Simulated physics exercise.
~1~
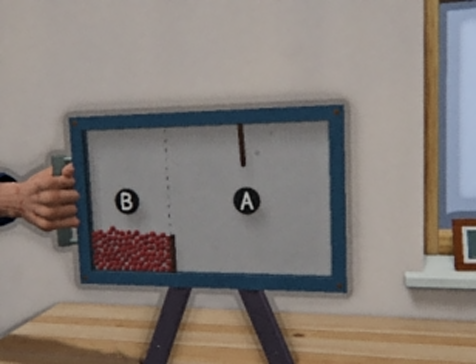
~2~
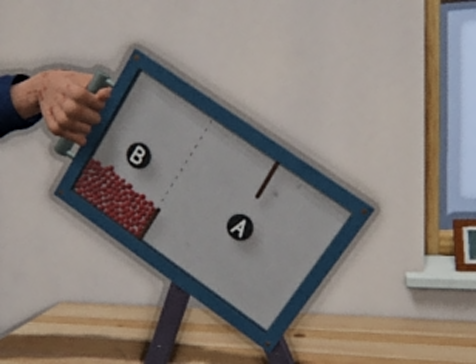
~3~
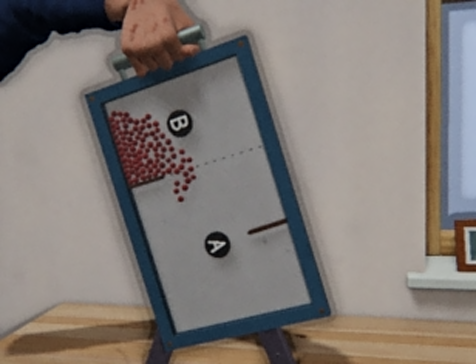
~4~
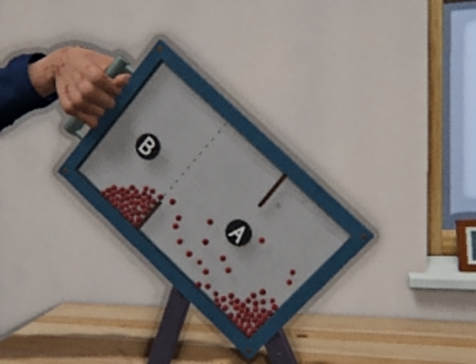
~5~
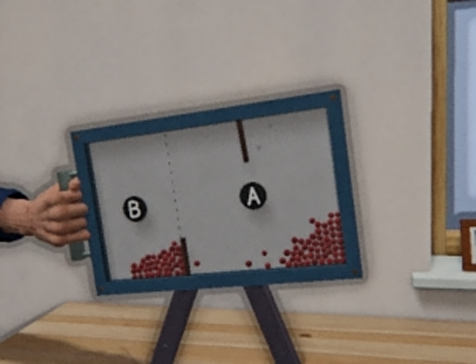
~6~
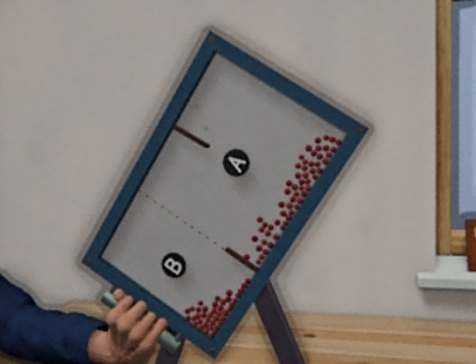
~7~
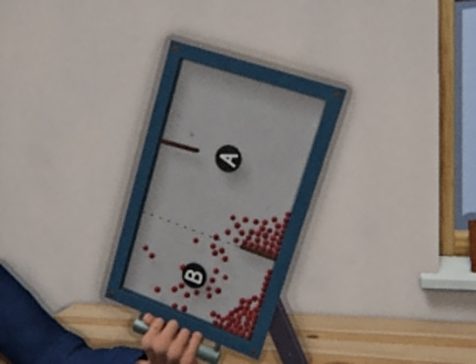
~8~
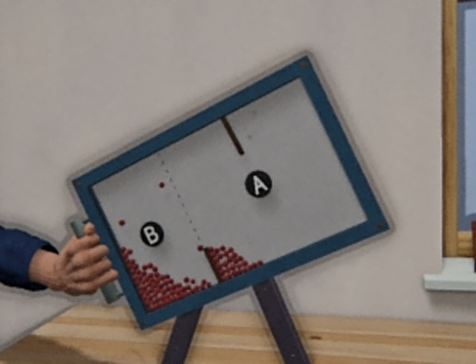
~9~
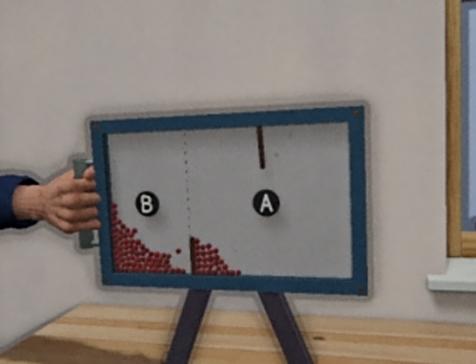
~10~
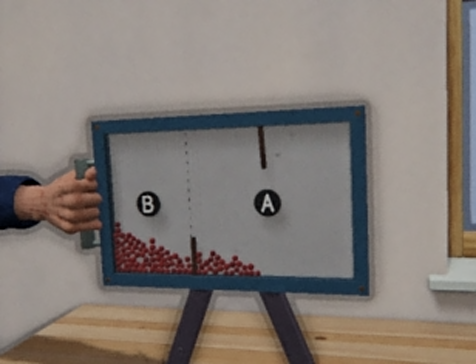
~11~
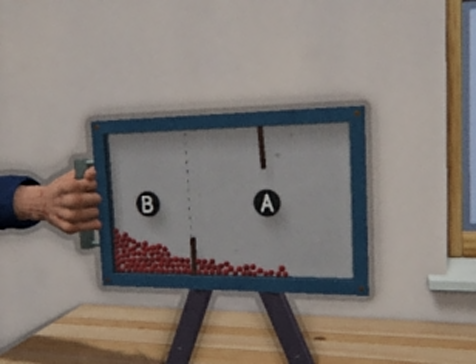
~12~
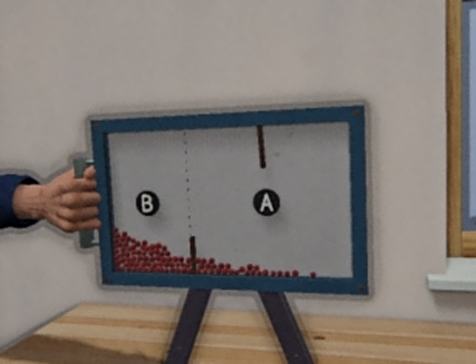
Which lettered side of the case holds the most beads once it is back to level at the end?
The B side holds the most, with the beads piled deepest at the left and only a thinner layer lying past the divider towards A.
